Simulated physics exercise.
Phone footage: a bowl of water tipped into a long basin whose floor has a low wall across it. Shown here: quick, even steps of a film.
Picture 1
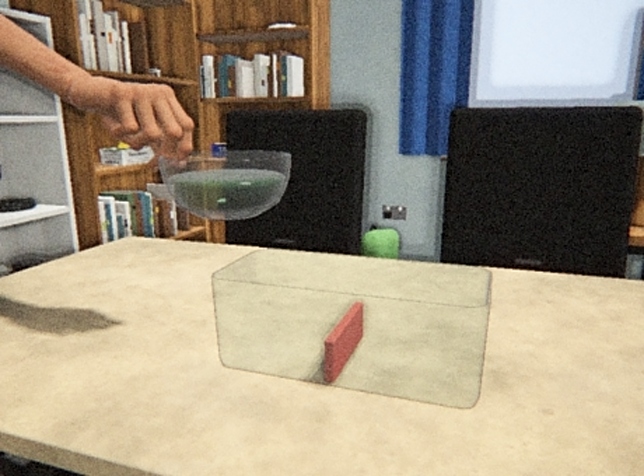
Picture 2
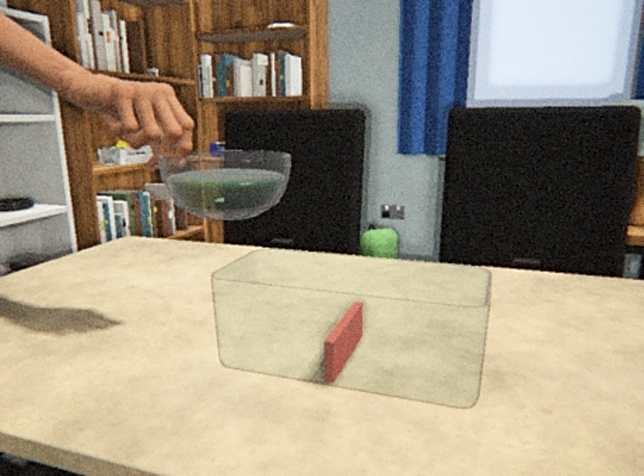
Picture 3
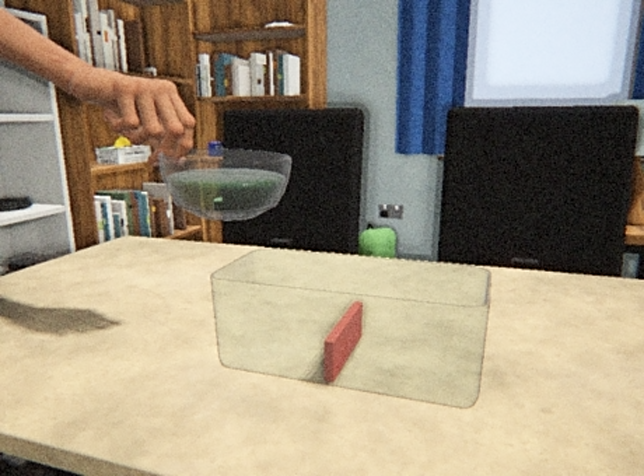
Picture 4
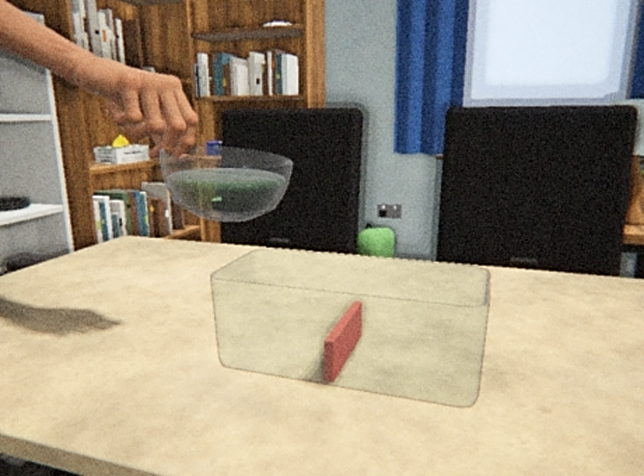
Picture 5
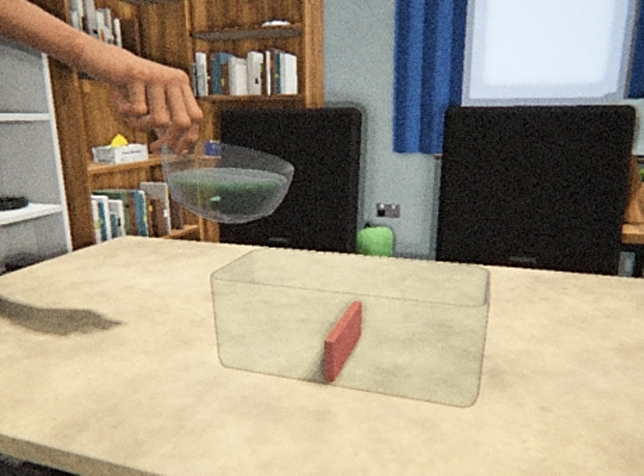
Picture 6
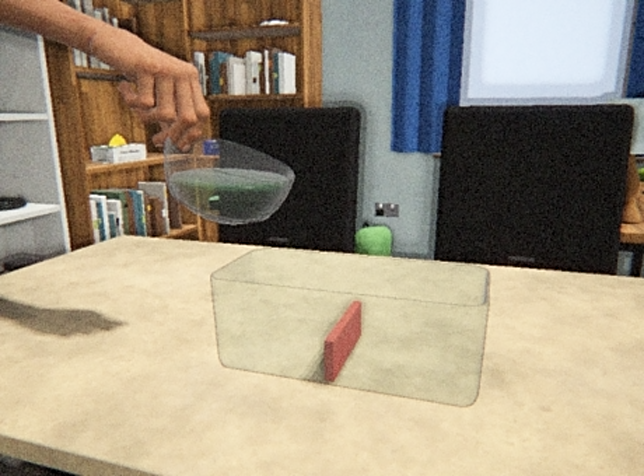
Hand holding a clear bowl of water above a table, slowly tilting it rightward beside a long transparent basin with a low red wall.
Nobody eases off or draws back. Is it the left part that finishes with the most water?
Yes, the left compartment will collect the most.
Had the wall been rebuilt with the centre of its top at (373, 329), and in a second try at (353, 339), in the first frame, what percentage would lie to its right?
10 % then 20 %.
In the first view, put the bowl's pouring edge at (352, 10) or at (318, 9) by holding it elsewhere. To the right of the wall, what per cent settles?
Near 85 % and 70 %.
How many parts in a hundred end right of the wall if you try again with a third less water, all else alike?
5 %.
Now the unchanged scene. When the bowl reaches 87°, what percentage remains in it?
25 per cent, roughly.
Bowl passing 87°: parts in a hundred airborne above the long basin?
About 30 per cent.
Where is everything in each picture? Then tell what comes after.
Tilt 0°; pouring edge (284, 159); surface from (180, 174) to (283, 178); the long basin's rim runs from (235, 263) to (490, 289); the wall's top is at (346, 321), in the first picture.
Tilt 1°; pouring edge (284, 160); surface from (180, 174) to (282, 178), in the second picture.
Tilt 3°; pouring edge (285, 162); surface from (180, 173) to (282, 179), in the third picture.
Tilt 7°; pouring edge (286, 167); surface from (180, 172) to (283, 181), in the fourth picture.
Tilt 13°; pouring edge (287, 174); surface from (181, 171) to (285, 181), in the fifth picture.
Tilt 20°; pouring edge (288, 182); surface from (182, 172) to (287, 183), in the sixth picture.
A moment on, the tilt is 87° and 26 per cent is still to pour, 46 is left of the wall and 1 right of it.
Next, the tilt is 119° and 0 per cent is still to pour, 95 is left of the wall and 3 right of it.
Then the tilt is 121° and 0 per cent is still to pour, 94 is left of the wall and 4 right of it.
Later the tilt is 121° and 0 per cent is still to pour, 94 is left of the wall and 4 right of it.
Finally, 94 per cent lies left of the wall, 4 right of it and 1 outside.
